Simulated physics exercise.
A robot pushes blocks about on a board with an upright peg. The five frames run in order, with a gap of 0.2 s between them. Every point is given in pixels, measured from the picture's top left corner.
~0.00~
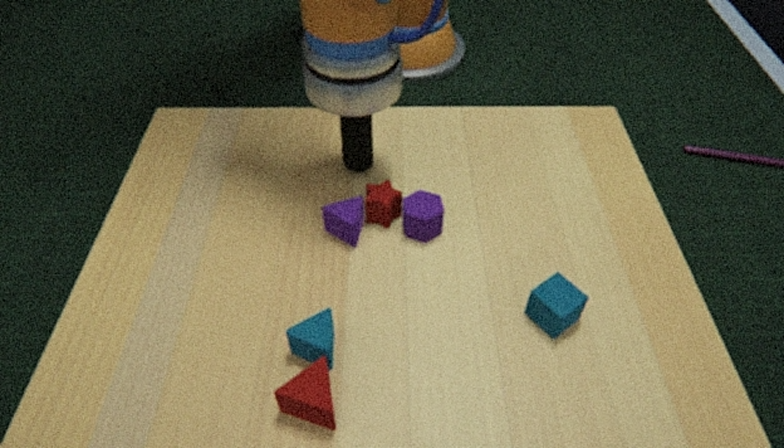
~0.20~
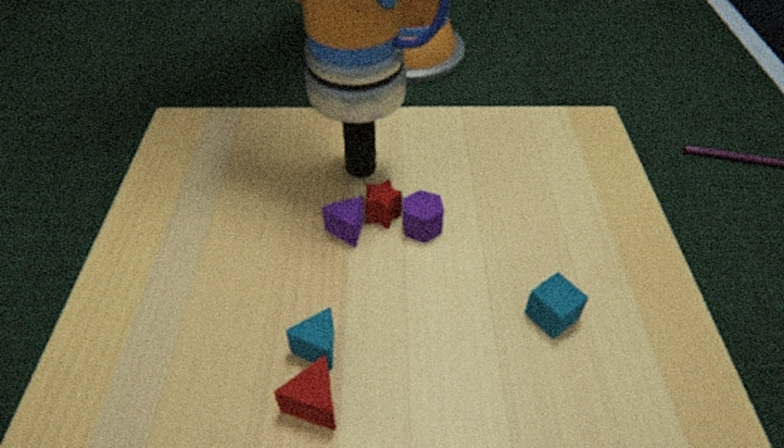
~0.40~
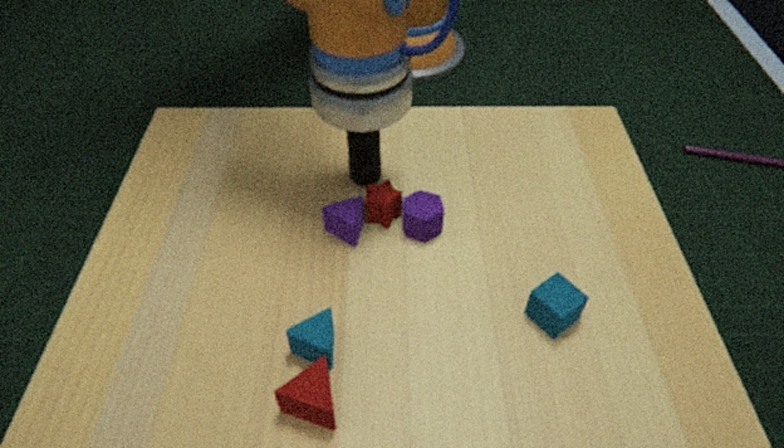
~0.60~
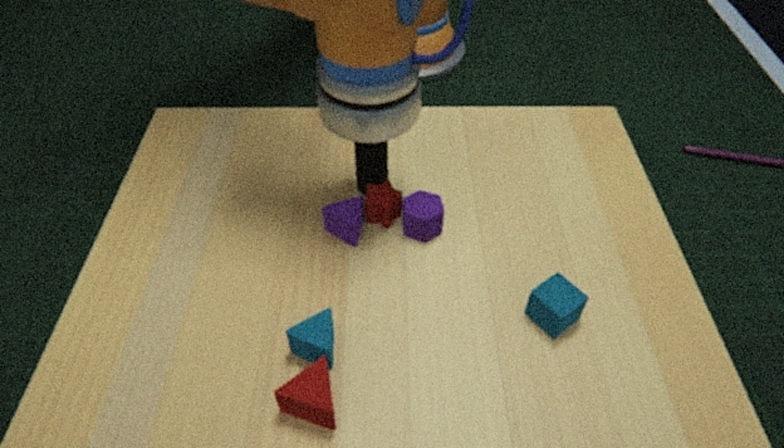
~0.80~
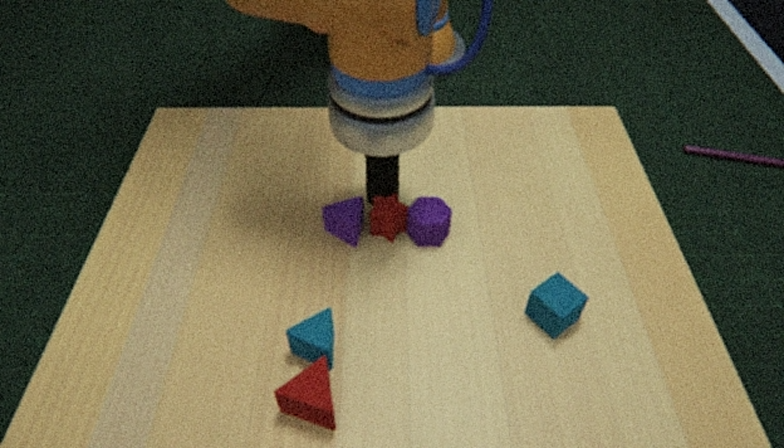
A robot arm moved its black peg down toward a red star between two purple blocks, then nudged the star slightly down and right, shifting the purple hexagonal block a little too.
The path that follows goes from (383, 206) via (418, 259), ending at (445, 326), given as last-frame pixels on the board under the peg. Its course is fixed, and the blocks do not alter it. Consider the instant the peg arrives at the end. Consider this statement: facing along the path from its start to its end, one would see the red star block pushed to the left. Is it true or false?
False - the claim does not hold.
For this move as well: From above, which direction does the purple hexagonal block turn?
Short answer: Counterclockwise.
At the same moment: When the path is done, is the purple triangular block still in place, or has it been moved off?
When the path is over, the purple triangular block is still on its spot.
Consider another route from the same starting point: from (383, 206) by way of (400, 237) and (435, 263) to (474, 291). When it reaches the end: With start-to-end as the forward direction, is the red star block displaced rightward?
Yes, I think so.
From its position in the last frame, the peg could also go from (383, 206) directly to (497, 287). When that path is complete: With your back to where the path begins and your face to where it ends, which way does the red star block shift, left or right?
It moves over to the right.
The first path, step by step. One third of the way, peg (408, 232); red star block (398, 241), turned 30° clockwise; purple hexagonal block (446, 219), turned 30° anticlockwise.
Two thirds of the way, peg (430, 273); red star block (397, 265), turned 85° clockwise; purple hexagonal block (453, 221), turned 45° anticlockwise.
At the end, peg (446, 319); purple triangular block in place; red star block (397, 266), turned 95° clockwise; purple hexagonal block (453, 221), turned 45° anticlockwise.
